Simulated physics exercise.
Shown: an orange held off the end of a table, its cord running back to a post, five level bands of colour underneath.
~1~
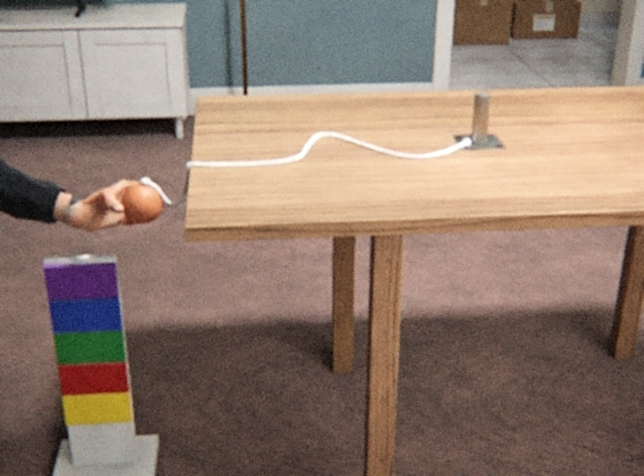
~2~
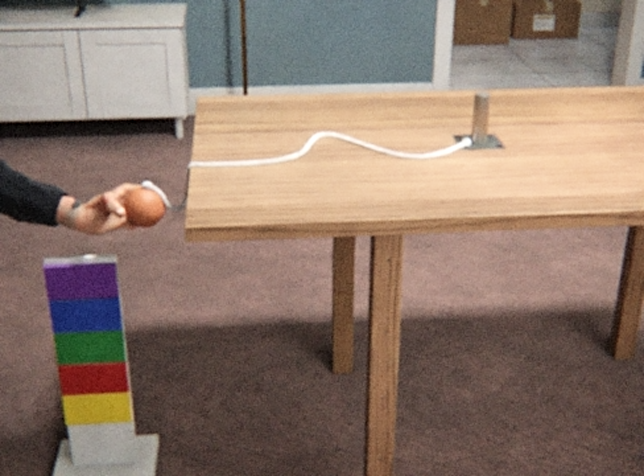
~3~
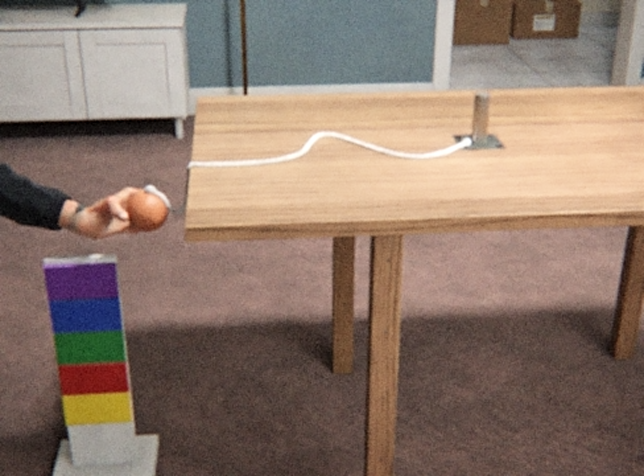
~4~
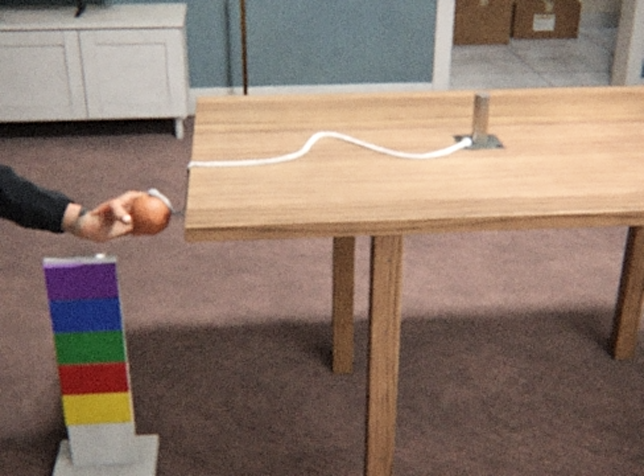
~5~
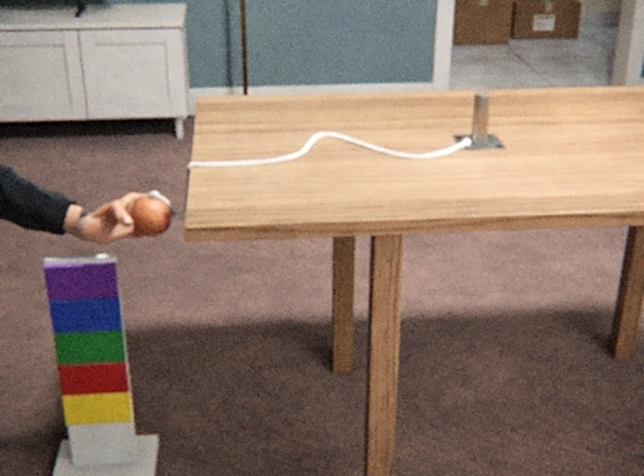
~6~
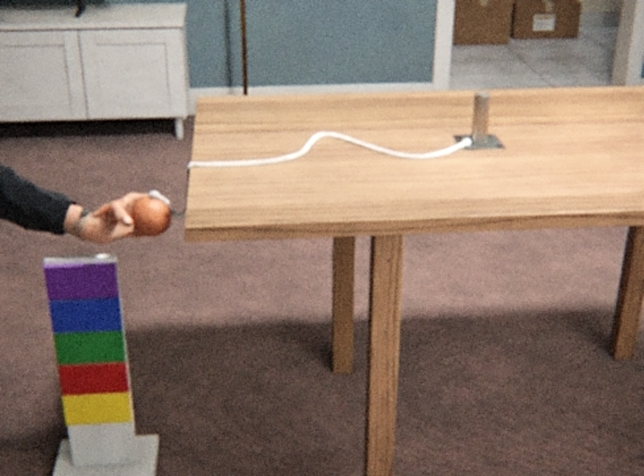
A hand holding an orange on a white cord beside a wooden table, shifting slightly right and down above coloured bands.
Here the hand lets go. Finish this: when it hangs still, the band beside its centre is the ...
When it hangs still, the band beside its centre is the green one.
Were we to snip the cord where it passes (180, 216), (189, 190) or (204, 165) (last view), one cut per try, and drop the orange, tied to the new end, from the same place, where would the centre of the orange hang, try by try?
Case by case: (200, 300), (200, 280) and (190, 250).
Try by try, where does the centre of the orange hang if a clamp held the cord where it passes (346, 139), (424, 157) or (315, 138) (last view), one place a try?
Estimated spots in sequence: (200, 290), (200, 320), (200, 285).
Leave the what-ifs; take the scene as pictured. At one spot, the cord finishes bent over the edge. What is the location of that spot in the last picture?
Around (280, 160).
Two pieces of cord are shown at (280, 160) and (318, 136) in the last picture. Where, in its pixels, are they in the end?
In that view they reach (192, 162) and (276, 154).
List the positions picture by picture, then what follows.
In the first picture, orange (143, 203); purple (81, 283); blue (86, 316); green (90, 348); red (94, 380); yellow (97, 410).
In the second picture, orange (144, 207); cord through (444, 153) (372, 148) (316, 138) (274, 161) (190, 172).
In the third picture, orange (147, 211).
In the fourth picture, orange (150, 214); cord through (444, 153) (372, 148) (316, 138) (273, 161) (190, 172).
In the fifth picture, orange (151, 216).
In the sixth picture, orange (151, 216); cord through (444, 153) (372, 148) (316, 138) (273, 161) (190, 172).
Early on, orange near (190, 315); level with blue.
Midway, orange near (215, 338); level with green.
Finally, orange near (199, 340); level with green. Its centre hangs level with the green band.
